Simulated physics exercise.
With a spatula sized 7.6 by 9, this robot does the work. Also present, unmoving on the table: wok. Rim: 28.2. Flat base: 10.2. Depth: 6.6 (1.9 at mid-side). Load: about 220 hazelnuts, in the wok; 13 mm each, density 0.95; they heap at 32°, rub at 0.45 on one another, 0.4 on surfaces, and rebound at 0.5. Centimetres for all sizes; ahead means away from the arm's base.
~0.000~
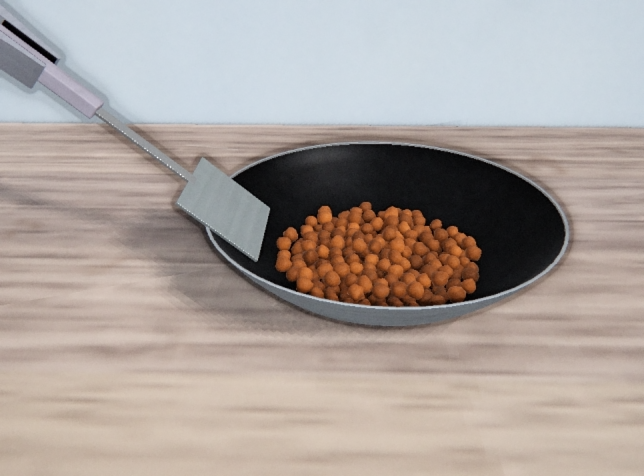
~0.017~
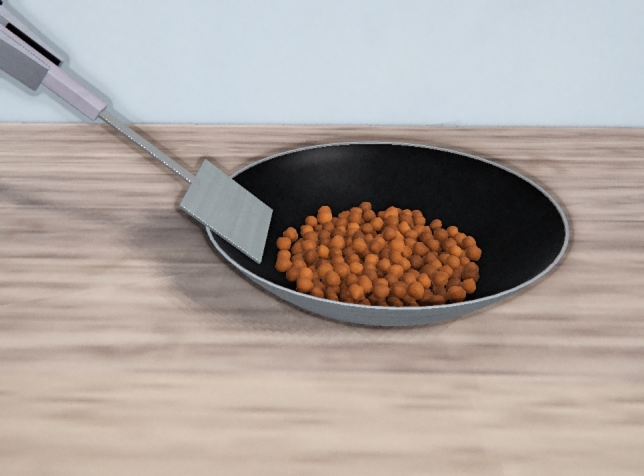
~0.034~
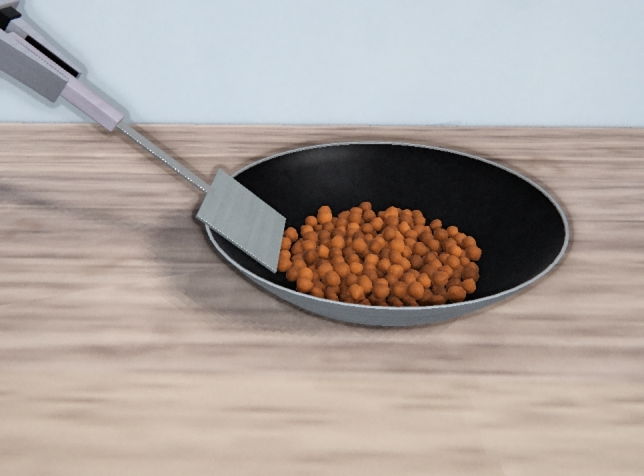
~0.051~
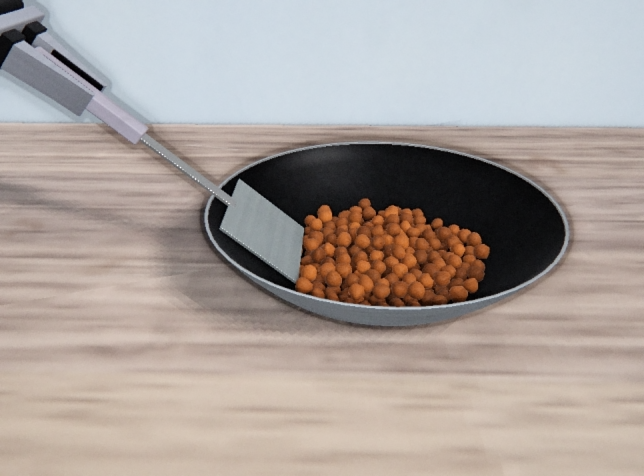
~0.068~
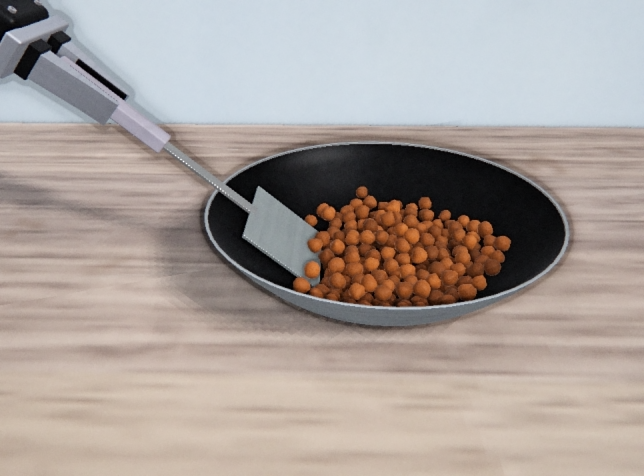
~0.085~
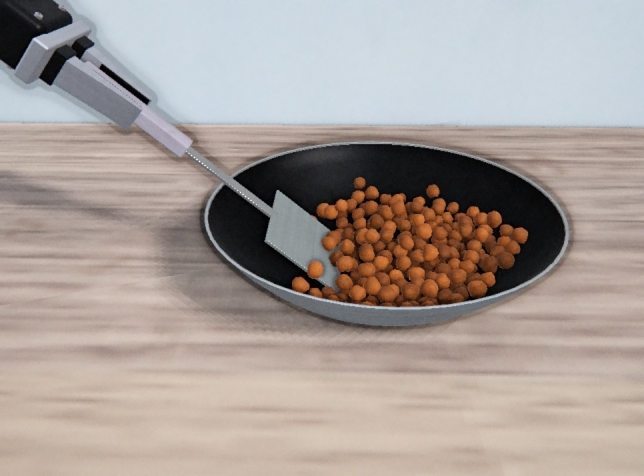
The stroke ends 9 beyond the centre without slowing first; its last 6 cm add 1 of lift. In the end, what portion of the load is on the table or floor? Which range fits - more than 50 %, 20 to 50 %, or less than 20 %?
The range that fits is 20 to 50 %.
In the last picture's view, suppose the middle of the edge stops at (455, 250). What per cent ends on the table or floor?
Around 10 percent ends on the table or floor.
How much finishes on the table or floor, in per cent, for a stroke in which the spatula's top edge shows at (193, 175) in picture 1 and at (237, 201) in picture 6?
Some 10 percent ends up on the table or floor.
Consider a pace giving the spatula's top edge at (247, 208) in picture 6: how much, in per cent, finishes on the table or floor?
Roughly 15 per cent.
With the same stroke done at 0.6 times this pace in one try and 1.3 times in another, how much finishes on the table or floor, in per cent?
The two tries give about 15 and 55 in a hundred.
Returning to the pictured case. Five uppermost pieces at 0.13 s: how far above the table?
Height: Approx. 6 cm.
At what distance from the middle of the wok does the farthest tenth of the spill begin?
The distance is roughly 50 cm.
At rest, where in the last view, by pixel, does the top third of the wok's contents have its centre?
(486, 249).
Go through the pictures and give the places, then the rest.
In the first picture, spatula top edge at (190, 179), sloping 41°; upper third of the load around (384, 247), from x 285 to 475, top at y 205; 224 in the wok.
In the second picture, spatula top edge at (193, 181), sloping 41°; upper third of the load around (384, 247), from x 285 to 475, top at y 205.
In the third picture, spatula top edge at (209, 191), sloping 41°; upper third of the load around (384, 247), from x 285 to 475, top at y 205.
In the fourth picture, spatula top edge at (230, 202), sloping 41°; upper third of the load around (384, 251), from x 290 to 480, top at y 205.
In the fifth picture, spatula top edge at (251, 209), sloping 41°; upper third of the load around (401, 239), from x 300 to 505, top at y 190.
In the sixth picture, spatula top edge at (272, 214), sloping 41°; upper third of the load around (419, 236), from x 300 to 520, top at y 185; 224 in the wok.
By 0.13 s, sloping 41°, highest piece 7 above the table; 224 in the wok.
By 0.17 s, sloping 41°, highest piece 8 above the table; 224 in the wok.
By 0.39 s, sloping 41°, highest piece 11 above the table; 159 in the wok, 19 on the table or floor, 46 on the blade or in flight.
By 1.44 s, sloping 41°, highest piece 6 above the table; 157 in the wok, 67 on the table or floor.
Final count, 157 in the wok, 67 on the table or floor. That is 30 % on the table or floor.
